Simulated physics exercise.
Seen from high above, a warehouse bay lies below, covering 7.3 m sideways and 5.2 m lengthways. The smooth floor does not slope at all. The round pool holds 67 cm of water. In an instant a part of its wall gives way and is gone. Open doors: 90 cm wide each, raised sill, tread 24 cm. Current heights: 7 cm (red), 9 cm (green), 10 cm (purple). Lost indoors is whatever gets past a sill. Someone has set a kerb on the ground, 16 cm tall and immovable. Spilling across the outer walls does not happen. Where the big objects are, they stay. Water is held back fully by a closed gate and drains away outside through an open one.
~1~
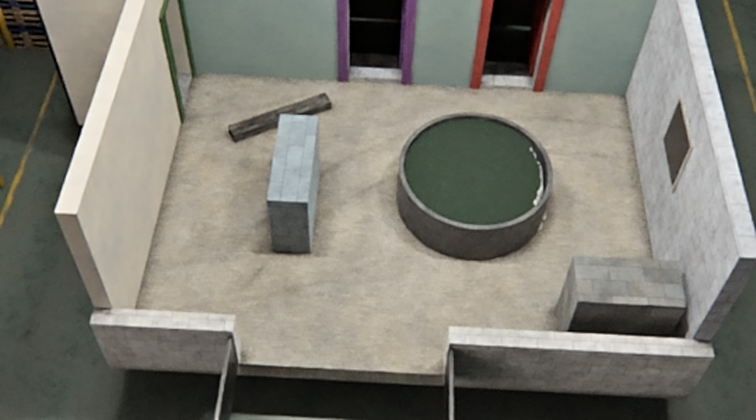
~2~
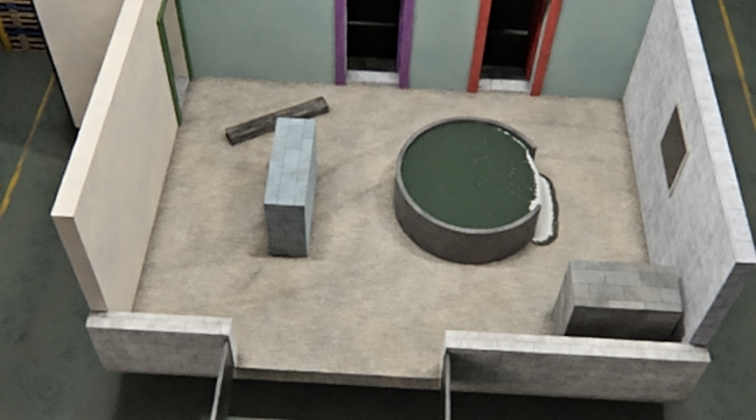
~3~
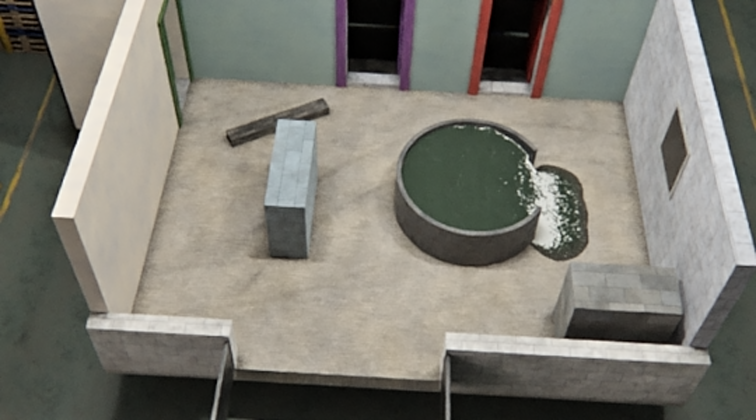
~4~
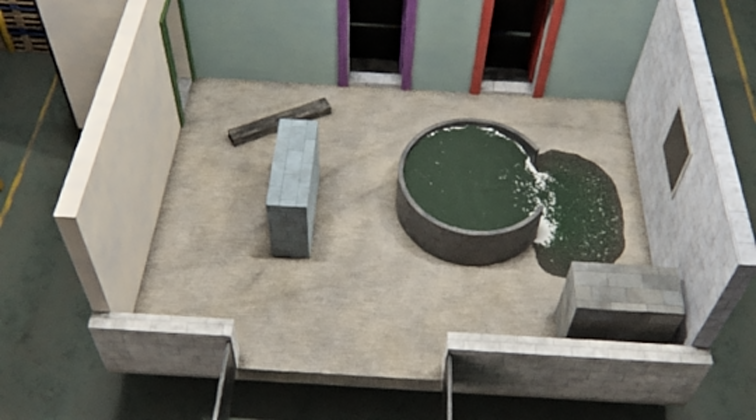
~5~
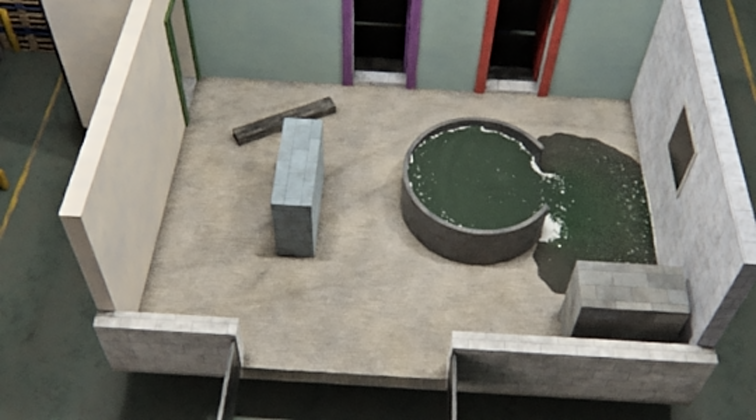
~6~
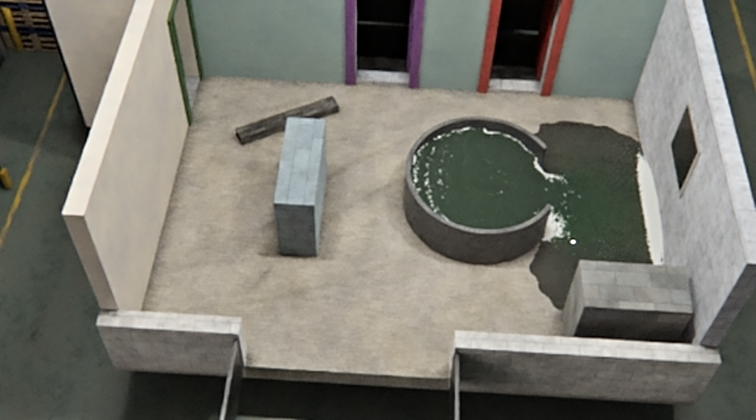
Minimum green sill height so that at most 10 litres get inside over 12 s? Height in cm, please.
Close to 7.5 cm.
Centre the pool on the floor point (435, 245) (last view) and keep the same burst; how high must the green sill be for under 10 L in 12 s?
A minimum of about 8.5 cm.
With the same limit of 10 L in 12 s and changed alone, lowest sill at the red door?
Red: Roughly 7.5 cm.
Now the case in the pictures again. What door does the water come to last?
The last one is the green door.
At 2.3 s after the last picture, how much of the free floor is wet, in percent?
Close to 40 per cent of it is wet.
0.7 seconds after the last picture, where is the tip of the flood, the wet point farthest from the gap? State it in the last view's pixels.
Somewhere near the pixel (673, 376).
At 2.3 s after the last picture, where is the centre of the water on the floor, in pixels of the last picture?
I'd say around (542, 208).
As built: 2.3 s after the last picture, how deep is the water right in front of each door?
In cm: Red 9, green 0, purple 1.
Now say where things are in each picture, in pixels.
In the first frame, the round pool at (475, 171) is whole and still, 67 cm deep; the green door at (178, 51) is dry.
In the second frame, the gap is at (539, 199), the front 0.3 m out at (552, 236); the back of the round pool holds 67 cm.
In the third frame, the gap is at (539, 202), the front 0.7 m out at (581, 243); the back of the round pool holds 67 cm.
In the fourth frame, water pours out at (541, 203) and has run 1.2 m, to (619, 241); about 7 cm deep outside, 67 cm at the back.
In the fifth frame, the front is at a hidden place, 1.7 m from the gap at (545, 202); 4.1 m2 of floor is wet, 64 cm left at the back.
In the sixth frame, the gap is at (548, 201), the front 1.9 m out at a hidden place; the back of the round pool holds 57 cm; the green door at (186, 54), 6.0 m from the gap, is still 5.8 m from the nearest water.
Then, 0.7 s after the last picture water covers 15 % of the floor, deepest (42 cm) near (647, 216); it has not reached the green door.
Then, 2.3 s after the last picture water covers 40 % of the floor, deepest (30 cm) near (630, 105); it has not reached the green door.
Then, 11.3 s after the last picture water covers 95 % of the floor, deepest (10 cm) near (201, 81); 9 cm at the green door, 1 litre in over its 9 cm sill.
At the green door as built, the water peaked near 10 cm, 7.9 s after the last picture.
With a sill of 6.5 cm, 20 litres would have come in within the 12 s; with 8.5 cm, 2 litres. So under 10 litres takes about 7.5 cm.
